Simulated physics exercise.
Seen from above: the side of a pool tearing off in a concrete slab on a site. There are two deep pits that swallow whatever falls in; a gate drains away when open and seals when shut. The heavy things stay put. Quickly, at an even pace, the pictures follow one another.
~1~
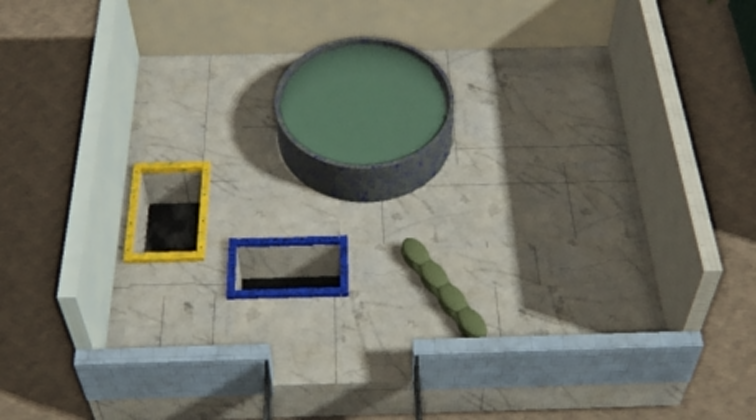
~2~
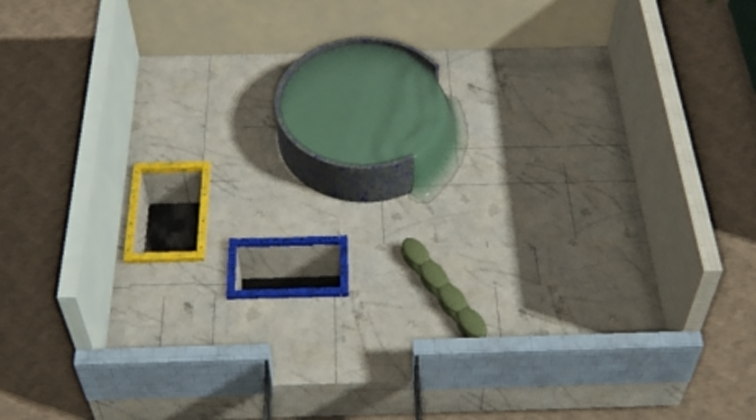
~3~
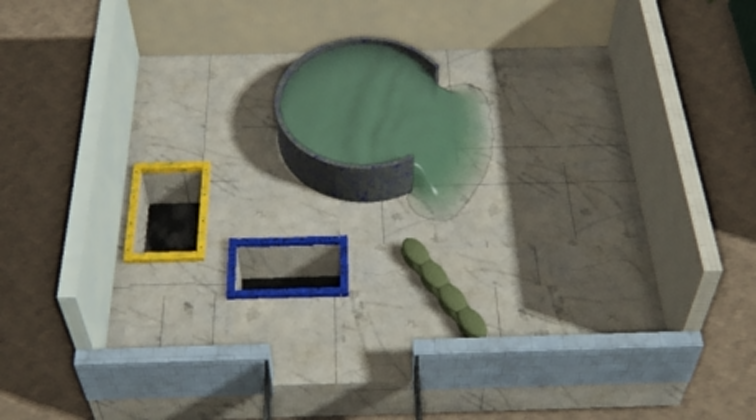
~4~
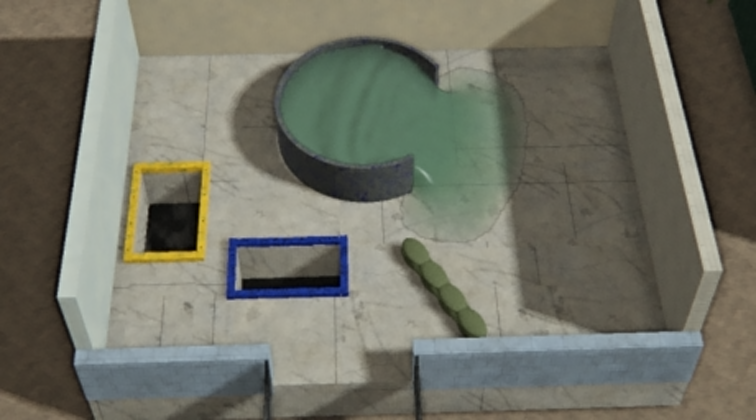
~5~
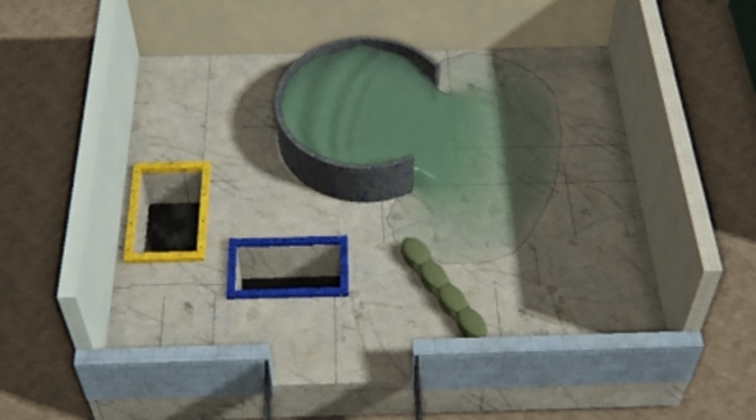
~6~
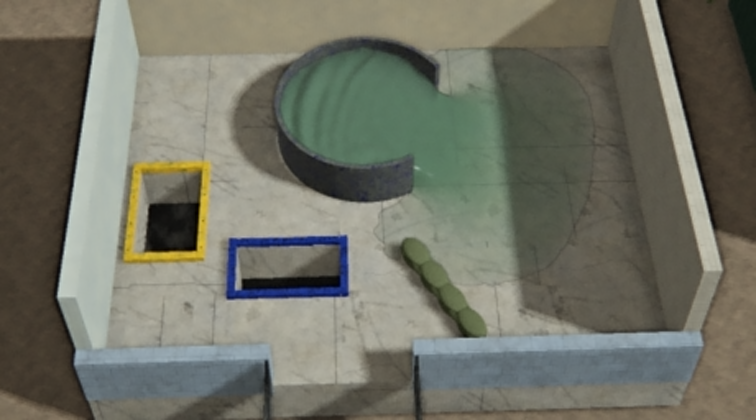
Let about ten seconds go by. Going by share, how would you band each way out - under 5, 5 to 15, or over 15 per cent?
In order: The gate ends up low - beneath five per cent. The blue pit ends up low - beneath five per cent. The yellow pit ends up low - beneath five per cent.
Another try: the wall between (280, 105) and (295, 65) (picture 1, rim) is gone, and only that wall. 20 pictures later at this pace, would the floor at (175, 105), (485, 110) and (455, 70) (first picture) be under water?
First spot submerged, second spot spared, third spot spared.
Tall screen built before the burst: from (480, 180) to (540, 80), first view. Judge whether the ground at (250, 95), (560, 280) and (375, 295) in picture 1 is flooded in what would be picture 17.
Result, listed order: Spot 1 kept clear of the flood, spot 2 reached by the flood, spot 3 kept clear of the flood.
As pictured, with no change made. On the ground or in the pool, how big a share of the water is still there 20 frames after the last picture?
I'd put it at about 100 per cent.
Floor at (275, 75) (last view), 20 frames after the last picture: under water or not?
Judging by the scene, that place would be left untouched.
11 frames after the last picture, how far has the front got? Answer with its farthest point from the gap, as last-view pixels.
Close to (664, 359), I think.
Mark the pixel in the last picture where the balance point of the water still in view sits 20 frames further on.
Somewhere around (507, 182) in the last view.
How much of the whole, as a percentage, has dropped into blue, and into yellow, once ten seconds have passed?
I'd say near 0 %, and near 0 %.
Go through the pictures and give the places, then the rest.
Still water in the round pool at (365, 103), in the first picture.
Water pours out at (447, 139) and has run to (413, 198), in the second picture.
The front is at (469, 89), out from the gap at (447, 140), in the third picture.
Water pours out at (447, 142) and has run to (481, 74), in the fourth picture.
Water pours out at (447, 142) and has run to (487, 257), in the fifth picture.
The front is at (569, 77), out from the gap at (447, 142), in the sixth picture.
A moment on, water covers 45 % of the floor; the gate 0 %, the blue pit 0 %, the yellow pit 0 %.
Next, water covers 45 % of the floor; the gate 0 %, the blue pit 0 %, the yellow pit 0 %.
Then, water covers 45 % of the floor; the gate 0 %, the blue pit 0 %, the yellow pit 0 %.
Later, water covers 80 % of the floor; the gate 0 %, the blue pit 0 %, the yellow pit 0 %.
In the end, water covers 95 % of the floor; the gate 1 %, the blue pit 0 %, the yellow pit 0 %.
